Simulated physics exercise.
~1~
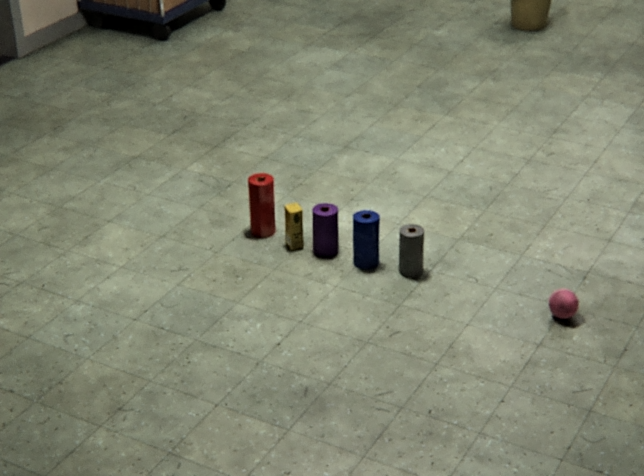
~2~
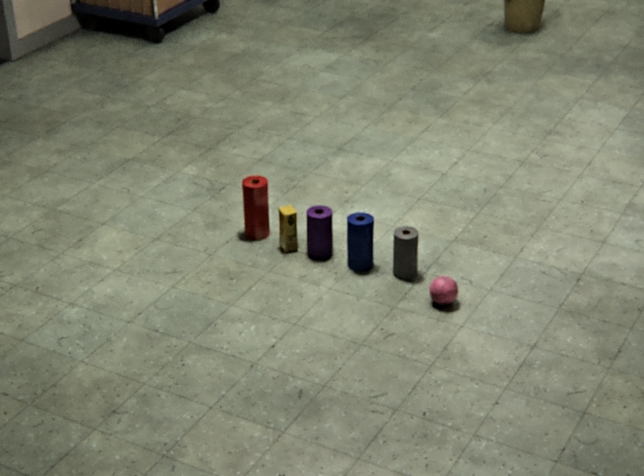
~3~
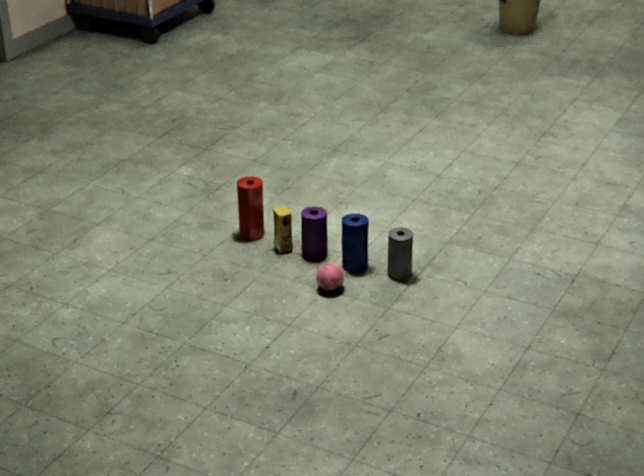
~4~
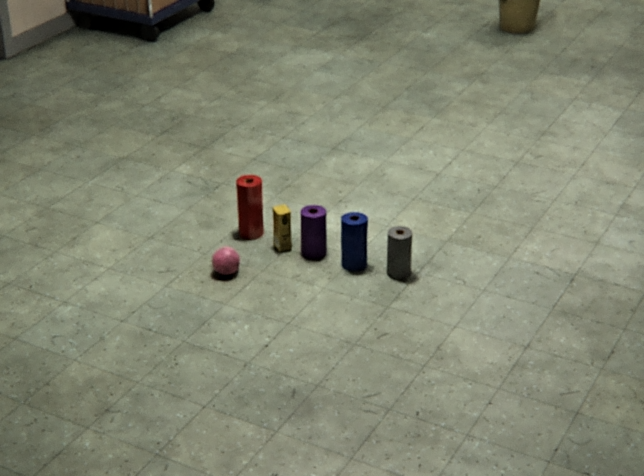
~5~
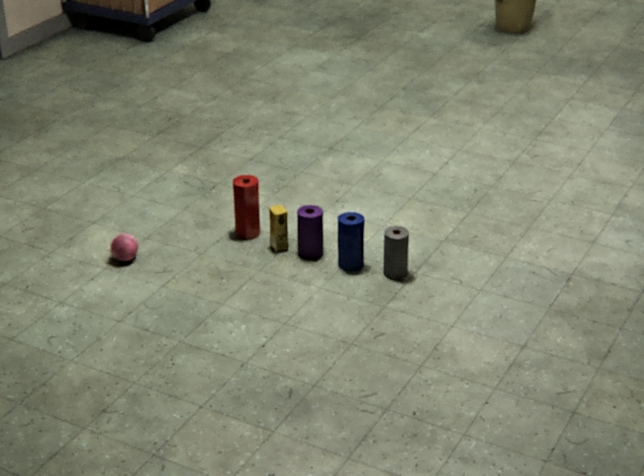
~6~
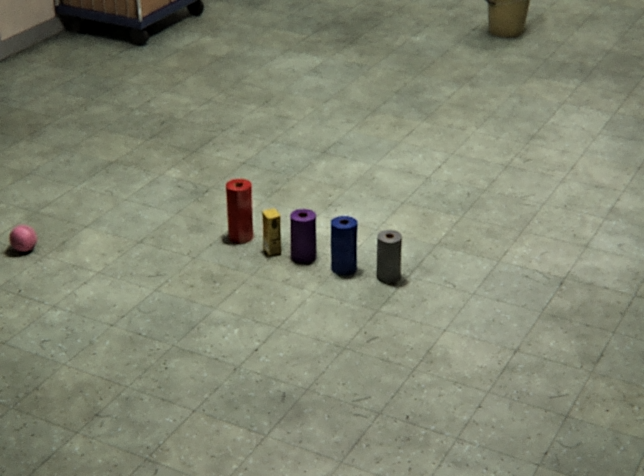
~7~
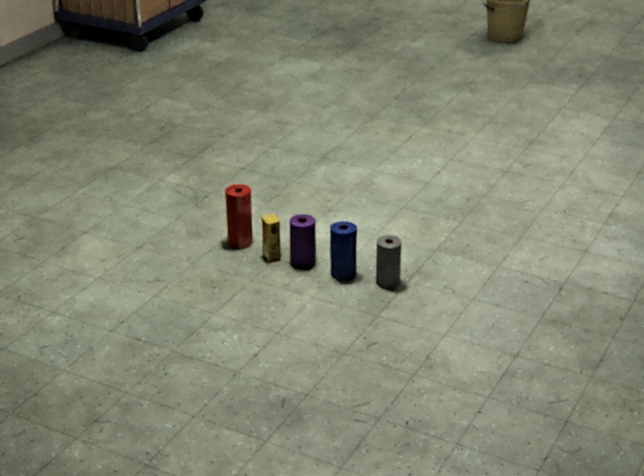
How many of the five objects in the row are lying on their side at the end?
None of them are lying on their side. The grey, blue and purple rolls, the yellow carton and the red roll are all still upright.
